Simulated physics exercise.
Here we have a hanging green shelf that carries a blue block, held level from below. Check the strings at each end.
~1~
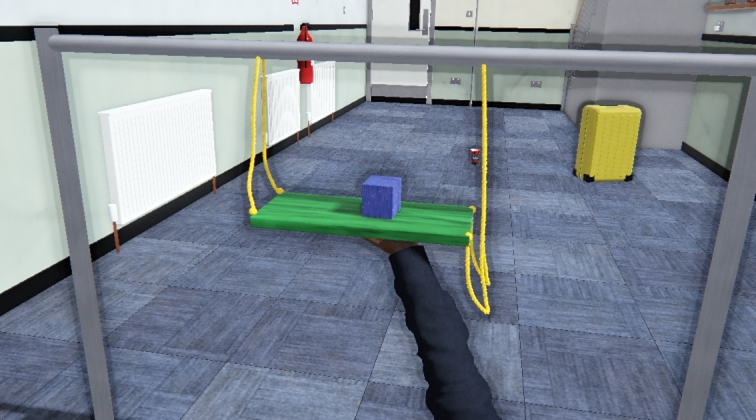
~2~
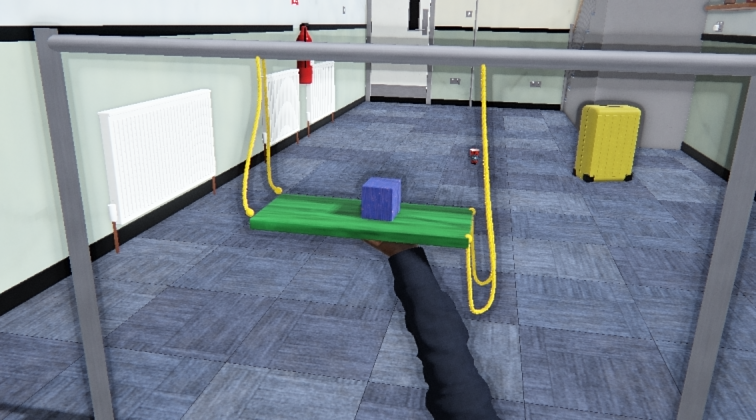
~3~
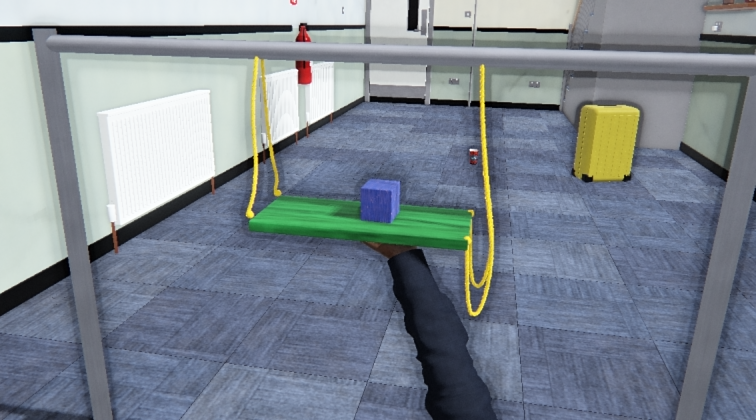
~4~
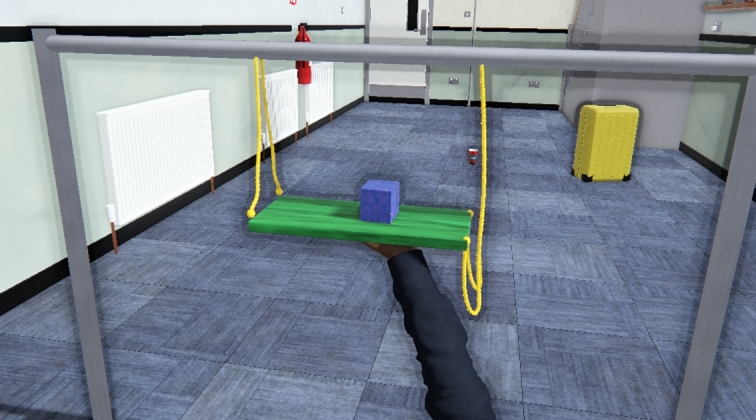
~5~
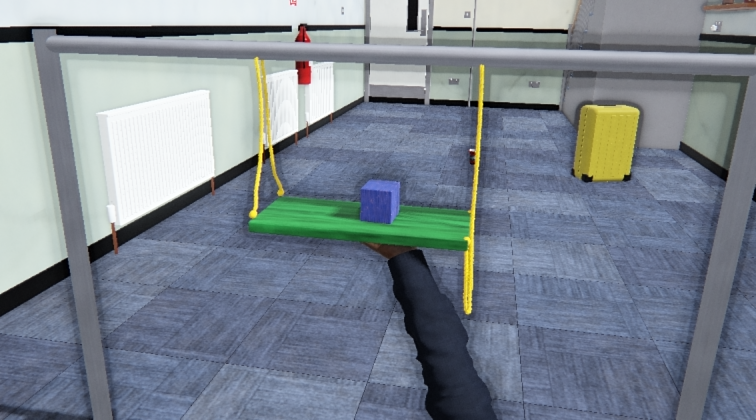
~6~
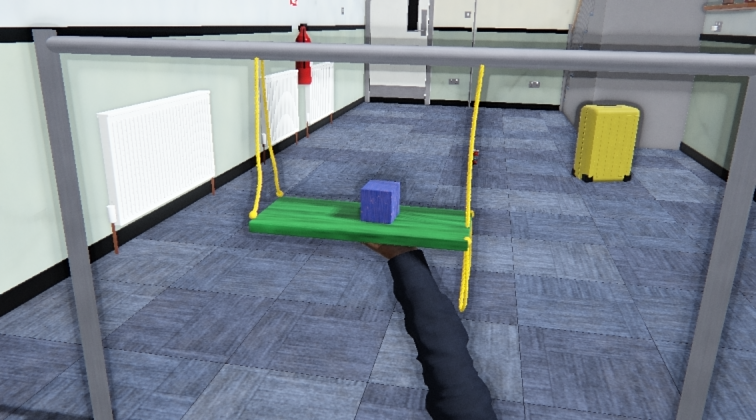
In an office-like room, a hand holds a green shelf with a blue block while yellow strings sway.
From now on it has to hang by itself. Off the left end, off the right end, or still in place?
Off the right end.
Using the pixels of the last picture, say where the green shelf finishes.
It comes to rest close to (329, 290).
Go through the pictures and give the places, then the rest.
The first picture shows blue block (382, 197); green shelf (356, 232).
The second picture shows blue block (381, 199).
The third picture shows blue block (380, 201).
The fourth picture shows blue block (380, 201); green shelf (354, 236).
The fifth picture shows blue block (380, 201).
The sixth picture shows blue block (381, 202); green shelf (355, 237); left strings almost straight; right strings slack, hanging in a loop.
Then, 0.42 s after the last picture, board tipped 41° down to the right; block falling near (462, 342).
Then, 0.96 s after the last picture, board tipped 52° down to the right; block on the floor.
Then, 1.48 s after the last picture, board tipped 49° down to the right; block on the floor.
At rest, board tipped 50° down to the right; block on the floor. The blue block goes off on the right.
